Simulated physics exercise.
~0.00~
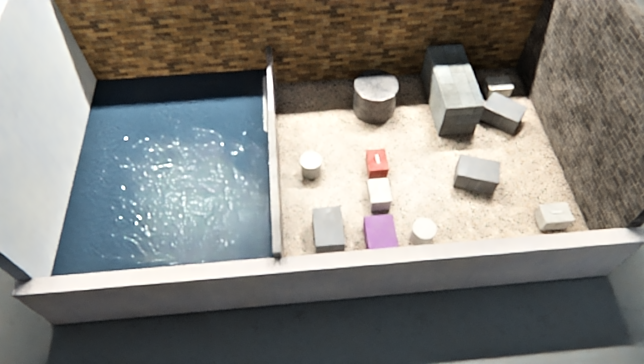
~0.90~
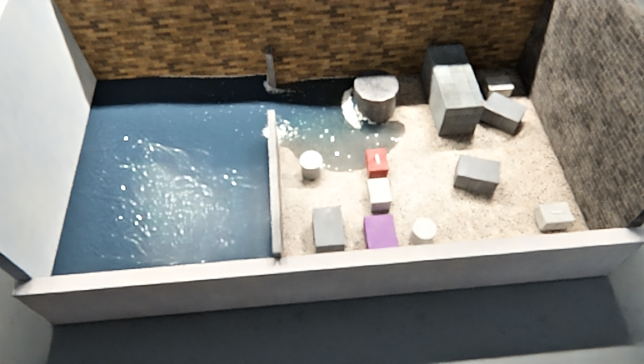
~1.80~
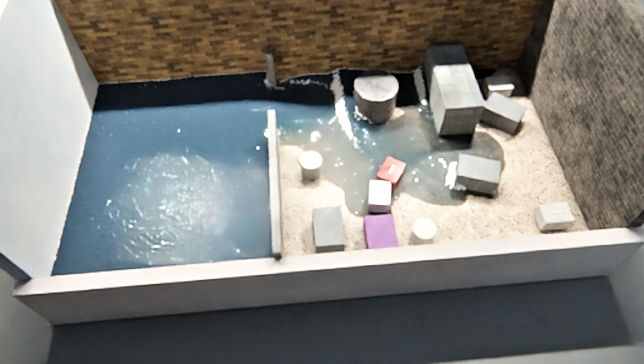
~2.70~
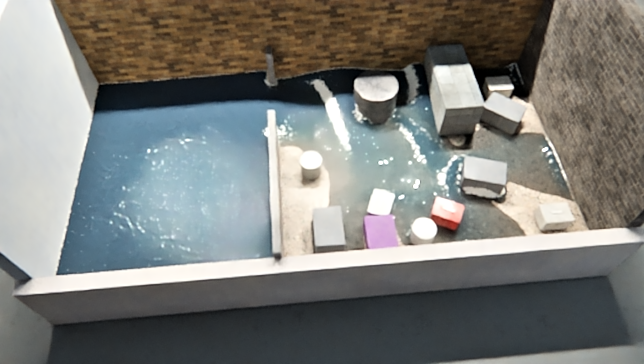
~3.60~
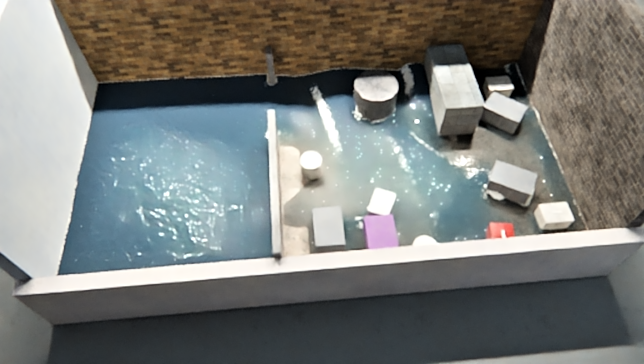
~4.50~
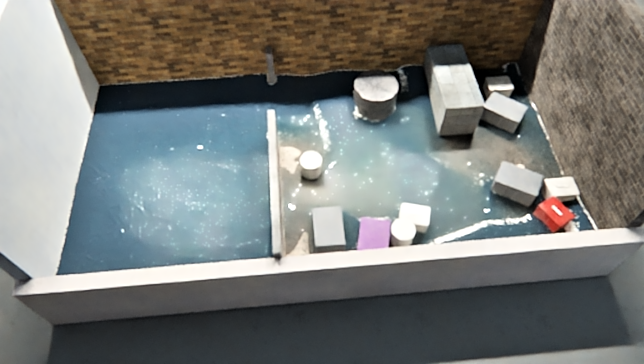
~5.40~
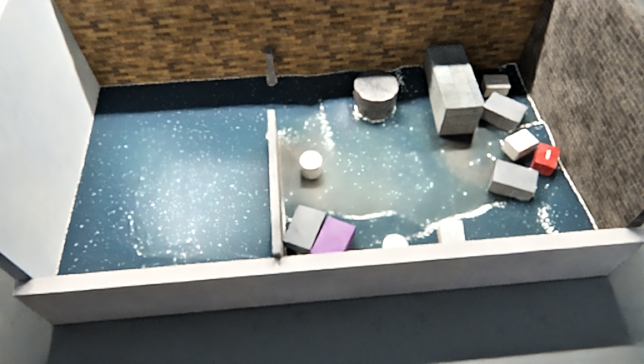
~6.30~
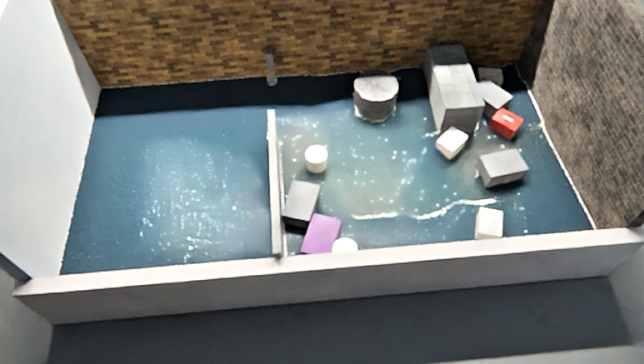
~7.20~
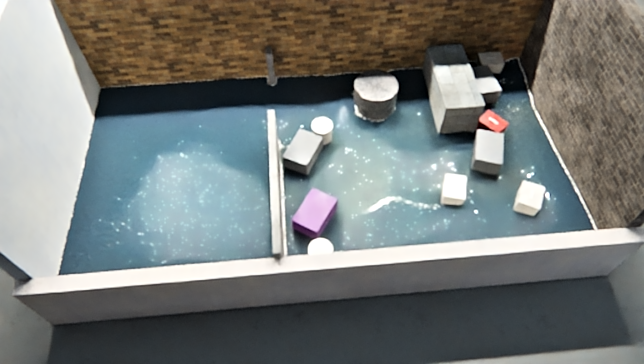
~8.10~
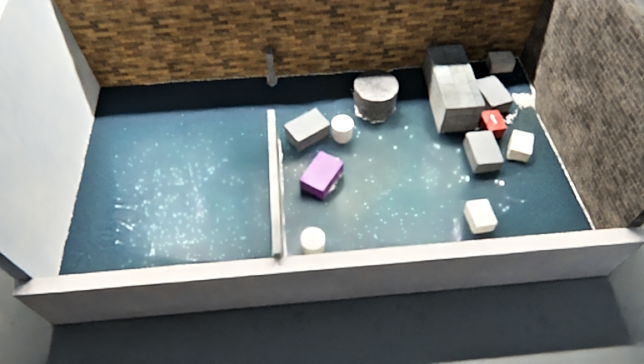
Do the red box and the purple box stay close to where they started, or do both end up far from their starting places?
Both end up far from where they started. The red box finishes near the large gray block on the right, and the purple box finishes farther back and to the left, near the divider.
